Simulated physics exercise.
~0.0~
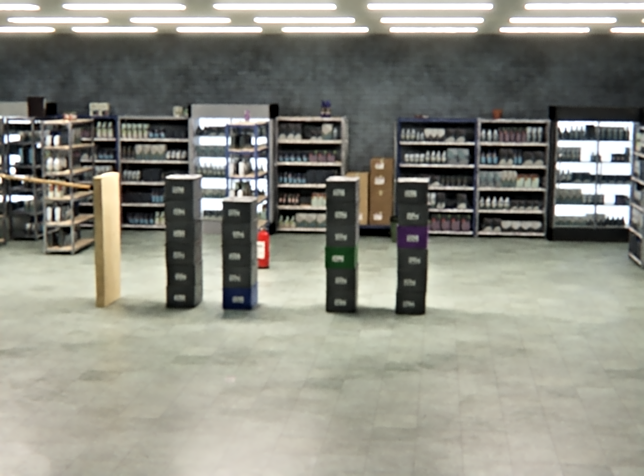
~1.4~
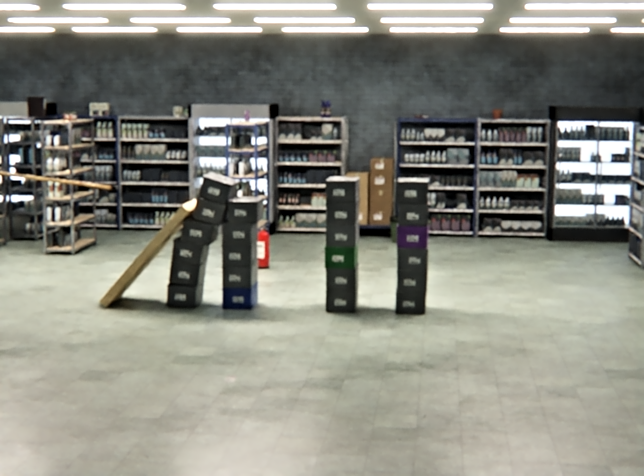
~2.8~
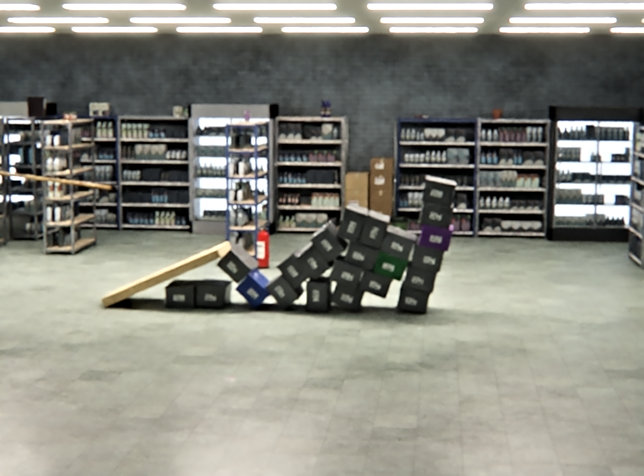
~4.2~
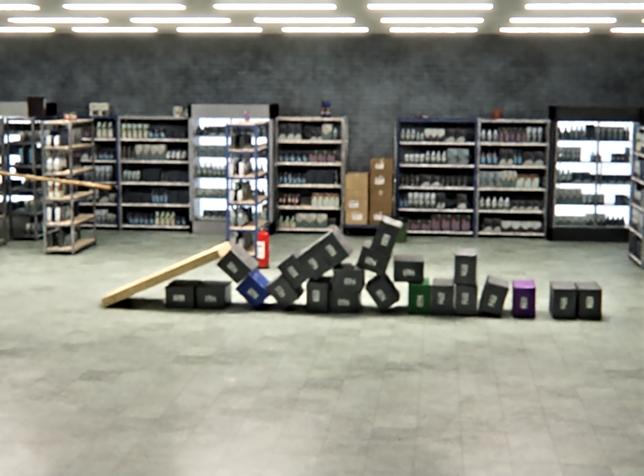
Stacks of dark boxes toppled one after another from left to right after a wooden board tipped into the first, and most ended scattered across the floor, the green and purple ones down while the blue one rested tilted among the heap.
